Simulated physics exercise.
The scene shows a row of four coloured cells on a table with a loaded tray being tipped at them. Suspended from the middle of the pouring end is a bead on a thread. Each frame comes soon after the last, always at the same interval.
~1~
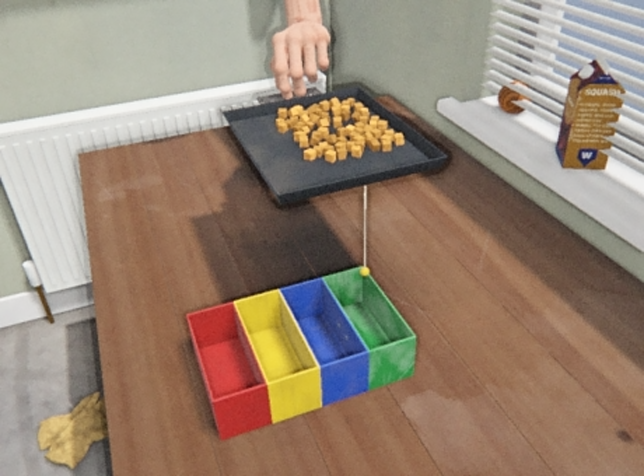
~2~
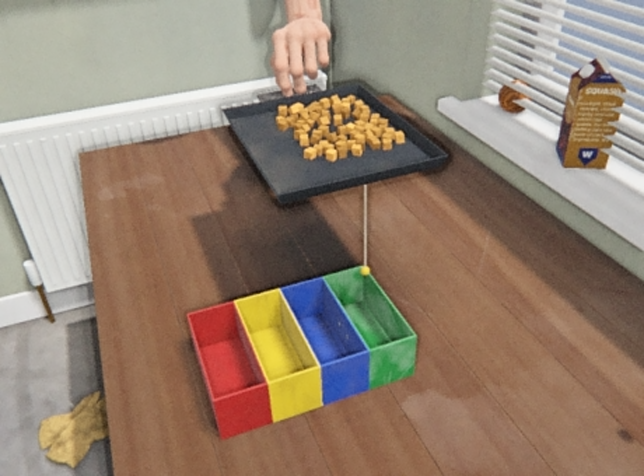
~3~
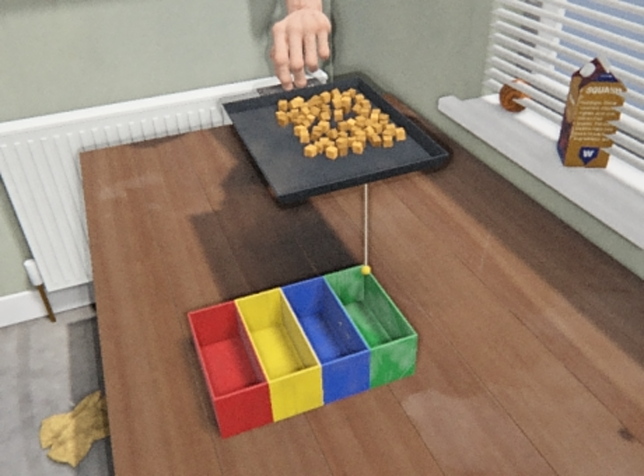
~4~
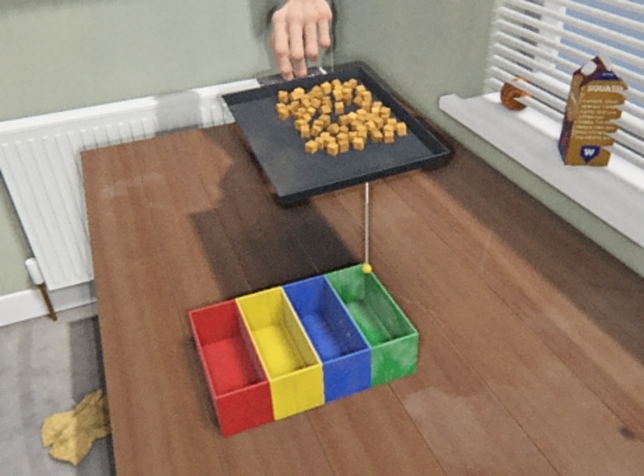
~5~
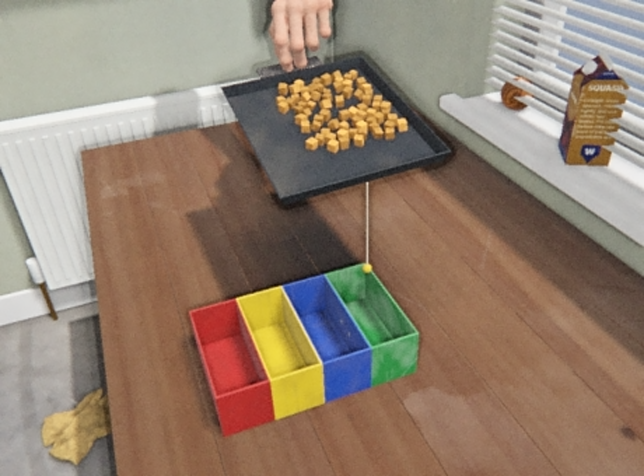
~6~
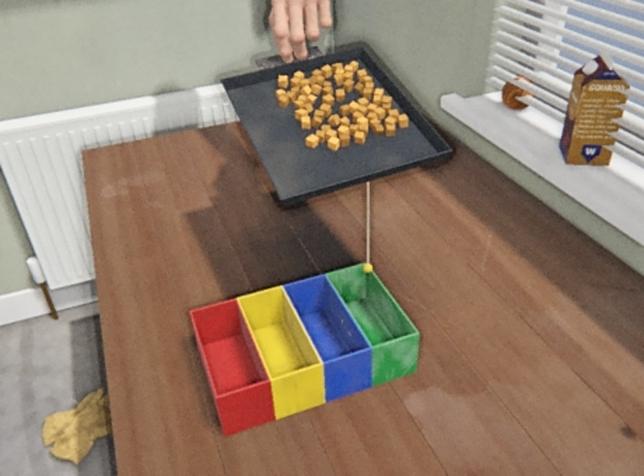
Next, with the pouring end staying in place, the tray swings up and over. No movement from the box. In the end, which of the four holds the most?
The blue cell holds the most.
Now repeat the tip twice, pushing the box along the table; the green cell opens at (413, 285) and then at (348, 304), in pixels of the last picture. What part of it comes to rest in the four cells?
First case 100 in a hundred, second case 80 in a hundred.
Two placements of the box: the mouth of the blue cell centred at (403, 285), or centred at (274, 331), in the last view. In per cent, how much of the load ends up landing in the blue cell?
Trial 1 about 10 %, trial 2 about 10 %.
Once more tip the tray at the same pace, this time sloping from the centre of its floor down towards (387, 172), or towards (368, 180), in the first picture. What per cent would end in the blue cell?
About 0 and 10 percent.
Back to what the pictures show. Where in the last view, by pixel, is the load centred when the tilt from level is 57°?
Centre estimate: (337, 172).
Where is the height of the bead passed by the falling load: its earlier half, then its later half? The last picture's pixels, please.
The opening part goes through (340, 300); what follows goes through (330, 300).
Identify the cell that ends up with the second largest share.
Second best is the green one.
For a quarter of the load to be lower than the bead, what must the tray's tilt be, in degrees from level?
My estimate is some 90 degrees.
Shortly afterwards, tray tipped steeply; the bulk on the tray; only a few in the green cell; a little falling or outside the box.
Next, tray tipped right over; the bulk on the tray; a little in the yellow cell; a little in the blue cell; a little in the green cell.
Some moments later, tray tipped past a quarter turn; near half in the blue cell; near a quarter in the green cell; a little in the yellow cell; a little falling or outside the box.
In the end, tray tipped past a quarter turn; near half in the blue cell; near a quarter in the green cell; a little in the yellow cell; none at all in the red cell; a little outside the box.
